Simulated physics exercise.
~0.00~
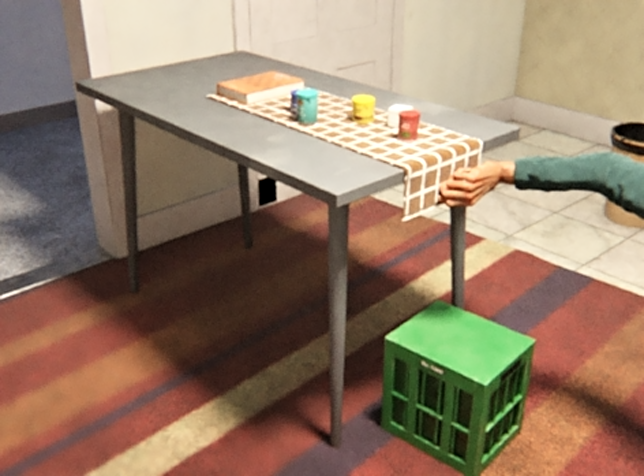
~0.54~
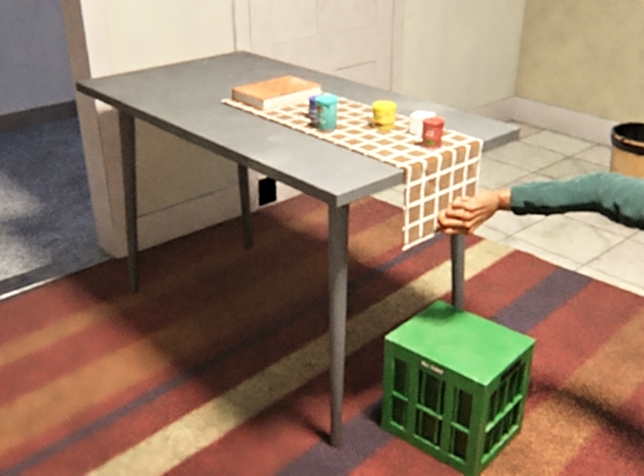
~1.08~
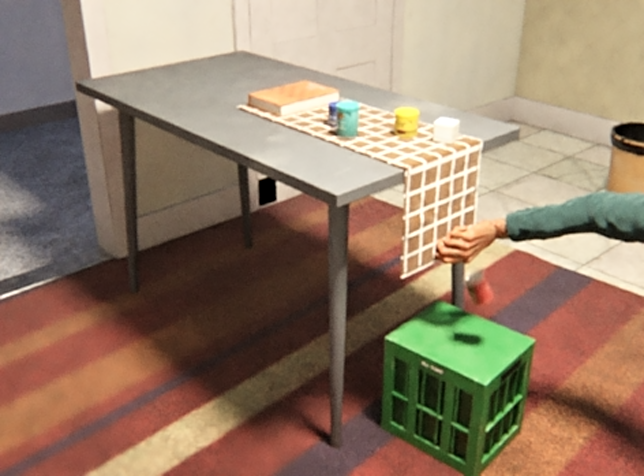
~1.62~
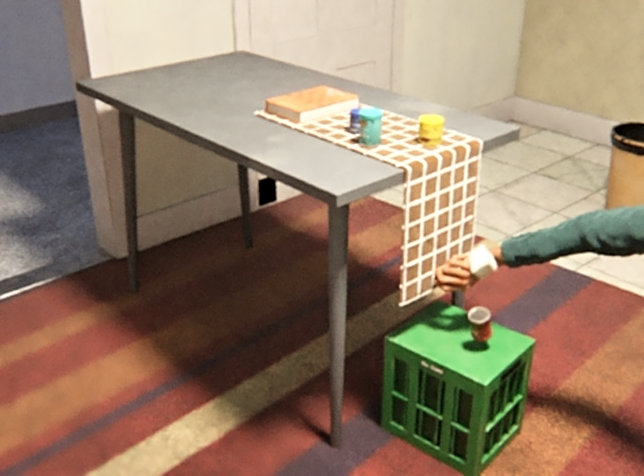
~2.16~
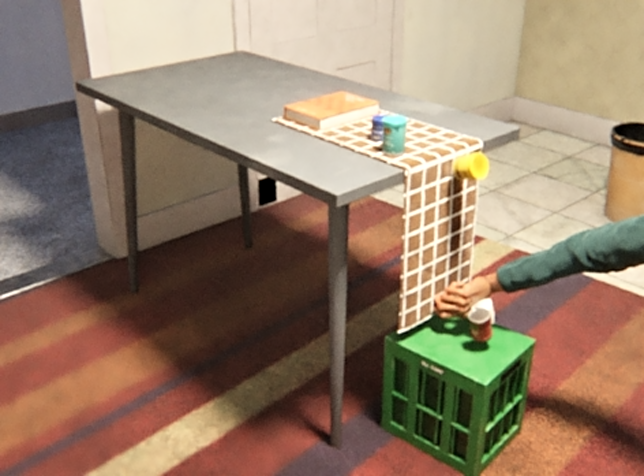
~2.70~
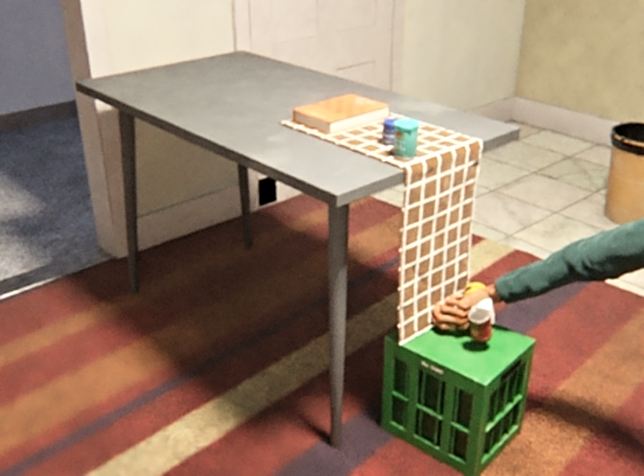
At first, a brown and white checked runner lies across a grey table, carrying a wooden block, blue and turquoise cans, a yellow pot, a white object and a red can, while a hand grips its hanging end. The hand pulls the cloth steadily down toward a green crate, and everything on it slides toward the edge. The red can drops first, landing on the crate, and the white object follows. Then the yellow pot tips over the edge and falls. Finally the hem reaches the crate, the three fallen things by the hand, the others still on the table.
